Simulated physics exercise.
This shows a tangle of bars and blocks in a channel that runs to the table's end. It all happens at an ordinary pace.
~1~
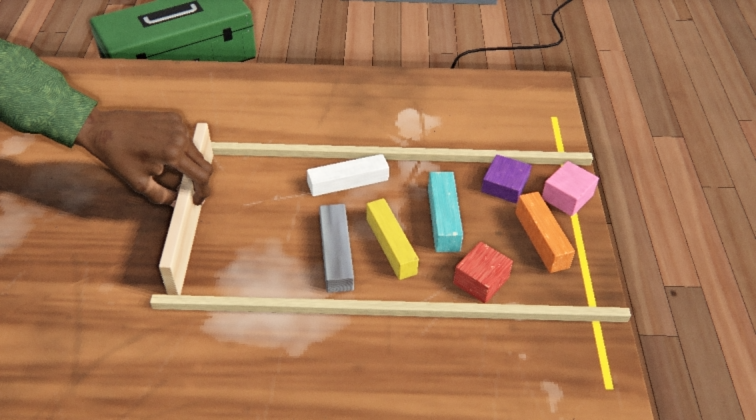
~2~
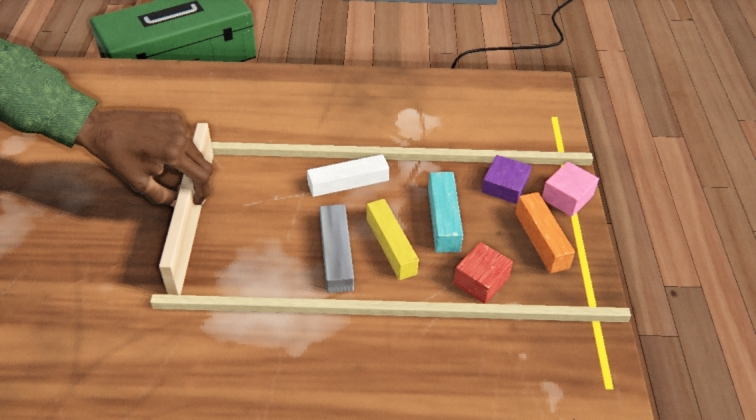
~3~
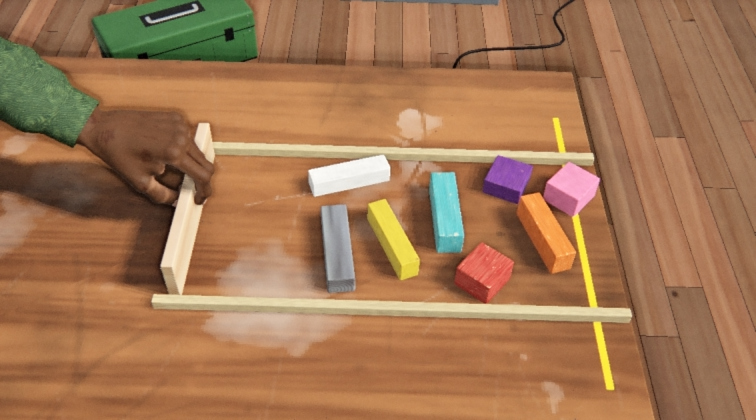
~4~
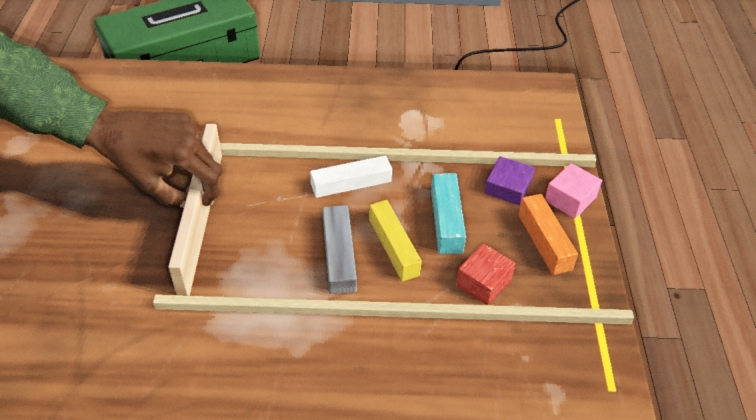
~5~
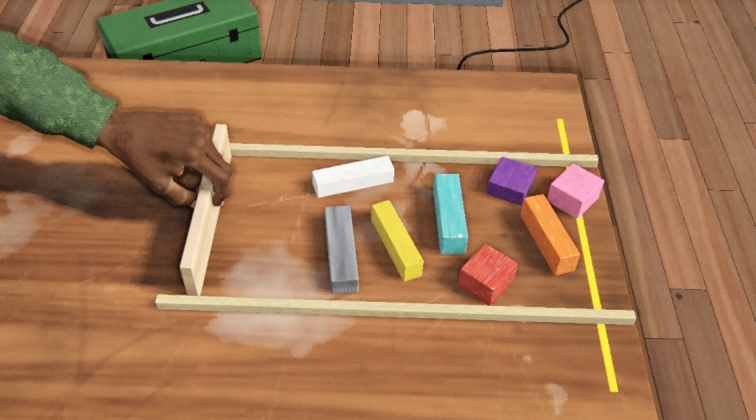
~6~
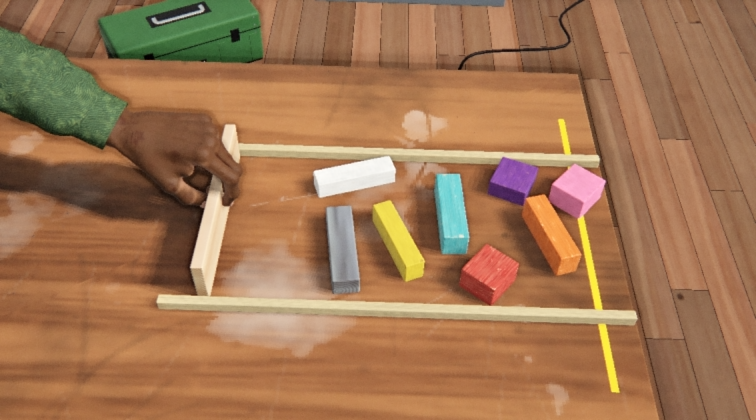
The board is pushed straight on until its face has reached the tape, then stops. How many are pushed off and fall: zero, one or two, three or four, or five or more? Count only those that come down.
The number that fall off is five or more.
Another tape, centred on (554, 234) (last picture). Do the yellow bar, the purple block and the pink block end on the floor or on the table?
The yellow bar stays on; the purple block falls; the pink block drops off.
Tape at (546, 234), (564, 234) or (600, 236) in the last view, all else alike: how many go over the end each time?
Down on the floor: 3, 5 and 7.
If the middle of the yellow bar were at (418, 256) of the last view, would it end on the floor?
Then it comes down.
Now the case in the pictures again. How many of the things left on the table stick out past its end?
It comes to 0.
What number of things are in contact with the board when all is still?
It touches 1.
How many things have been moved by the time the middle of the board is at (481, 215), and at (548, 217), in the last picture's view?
The counts are 8 and 8.
Soon after, none off yet; pink block at rest near (577, 191); orange bar at rest near (550, 234); purple block at rest near (513, 181).
After that, none off yet; pink block displaced a little near (589, 196); orange bar moving near (555, 236); purple block displaced about its own width near (548, 186).
In the end, the number that fall off is five or more; gone, white bar, yellow bar, turquoise bar, red block, purple block, orange bar and pink block.
